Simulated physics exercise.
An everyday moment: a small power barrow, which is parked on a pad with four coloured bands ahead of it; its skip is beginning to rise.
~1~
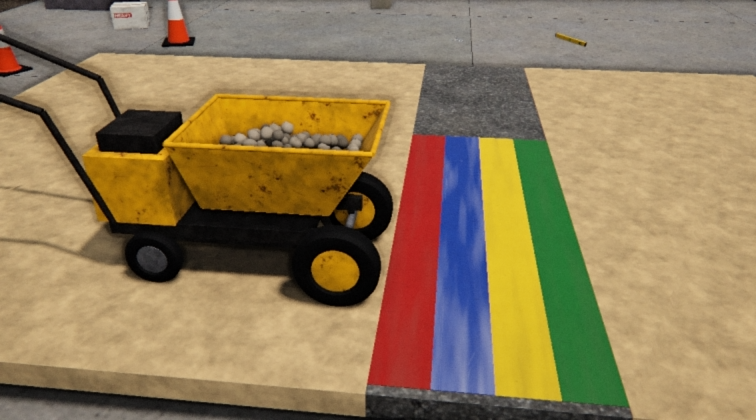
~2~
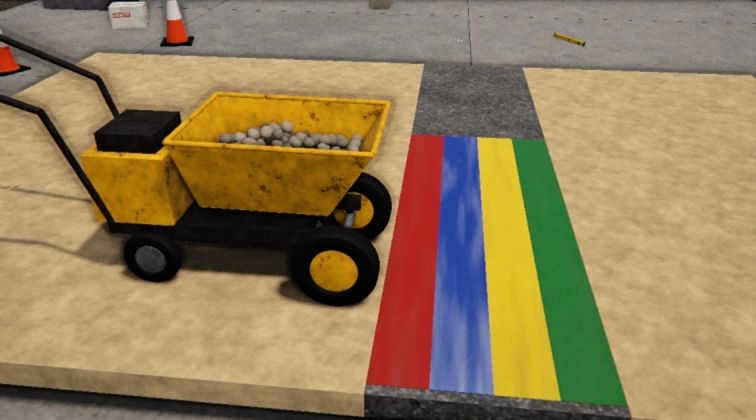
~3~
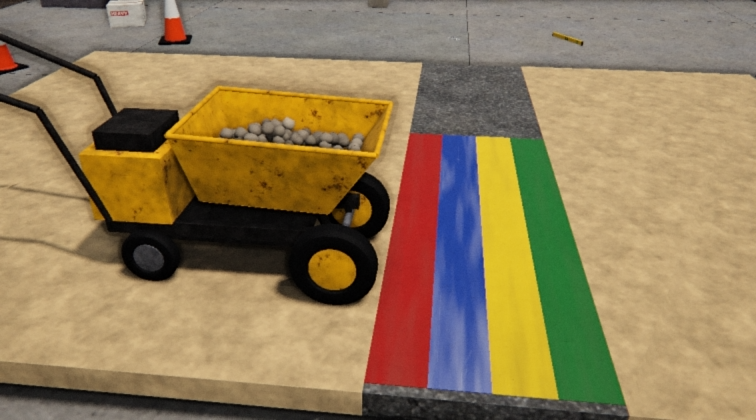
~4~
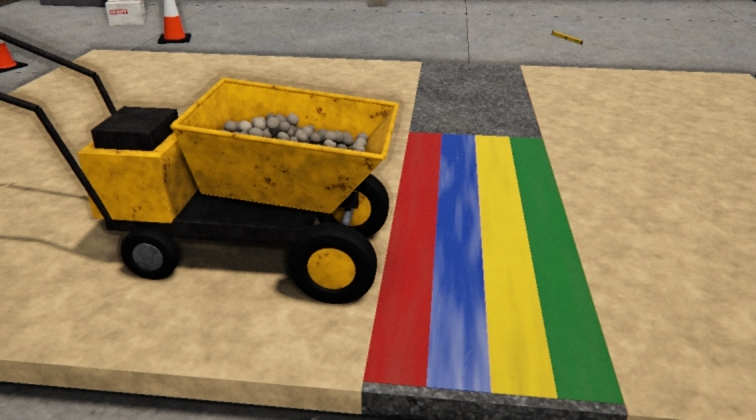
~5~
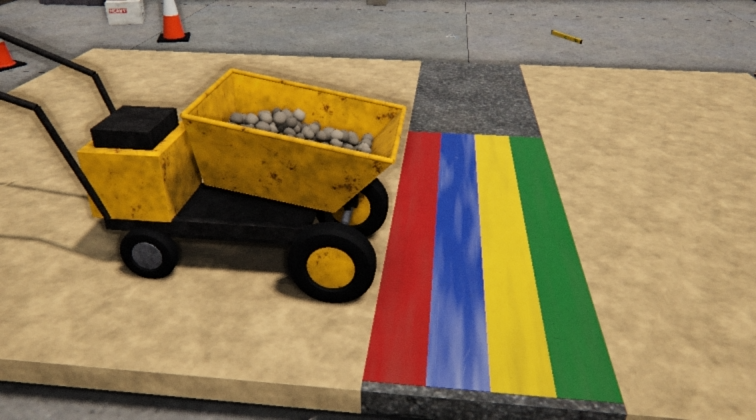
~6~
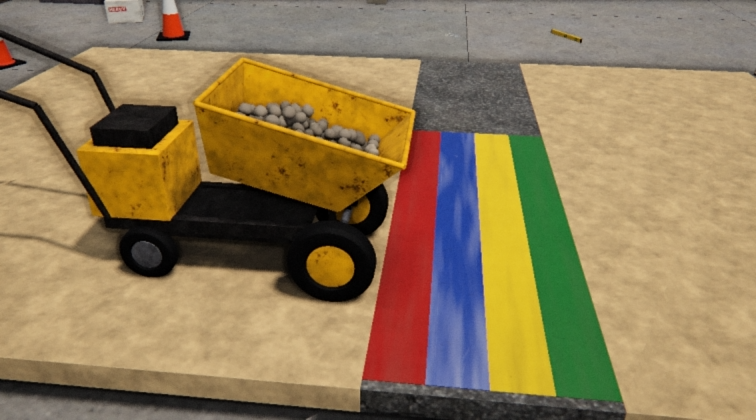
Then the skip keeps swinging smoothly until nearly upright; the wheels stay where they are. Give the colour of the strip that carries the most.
It is yellow.
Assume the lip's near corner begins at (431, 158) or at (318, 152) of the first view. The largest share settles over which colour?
At the first spot green, at the second that blue strip.
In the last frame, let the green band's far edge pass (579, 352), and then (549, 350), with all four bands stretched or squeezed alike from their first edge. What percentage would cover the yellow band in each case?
In turn, 40 and 30 in a hundred.
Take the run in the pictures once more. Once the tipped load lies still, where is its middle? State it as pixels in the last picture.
Around (509, 272), give or take.
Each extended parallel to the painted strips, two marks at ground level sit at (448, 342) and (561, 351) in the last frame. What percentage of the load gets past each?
Around 90 per cent for the first, and 20 per cent for the second.
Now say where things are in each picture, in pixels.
In the first frame, lip of the skip (372, 155), level; top of the load (278, 148), river pebbles; red strip (404, 337); blue strip (463, 342); yellow strip (522, 347); green strip (583, 351).
In the second frame, lip of the skip (373, 155), level; top of the load (278, 147).
In the third frame, lip of the skip (376, 156), tipped barely; top of the load (265, 150).
In the fourth frame, lip of the skip (383, 158), tipped a little; top of the load (265, 137).
In the fifth frame, lip of the skip (392, 162), tipped a little; top of the load (258, 133).
In the sixth frame, lip of the skip (403, 167), tipped clearly; top of the load (266, 125); red strip (399, 333); blue strip (458, 337); yellow strip (517, 342); green strip (577, 347).
Just after the last frame, skip tipped steeply; every one in the skip.
A moment on, skip tipped right over; almost all in the skip; just a few over the blue strip; just a few over the yellow strip; just a few falling.
Further on, skip tipped right over; roughly a quarter in the skip; about a tenth over the blue strip; roughly a third over the yellow strip; roughly a quarter over the green strip; just a few off the paint.
When it is over, skip tipped right over; about a tenth in the skip; not one over the red strip; roughly a quarter over the blue strip; roughly half over the yellow strip; roughly a quarter over the green strip; about a tenth off the paint.
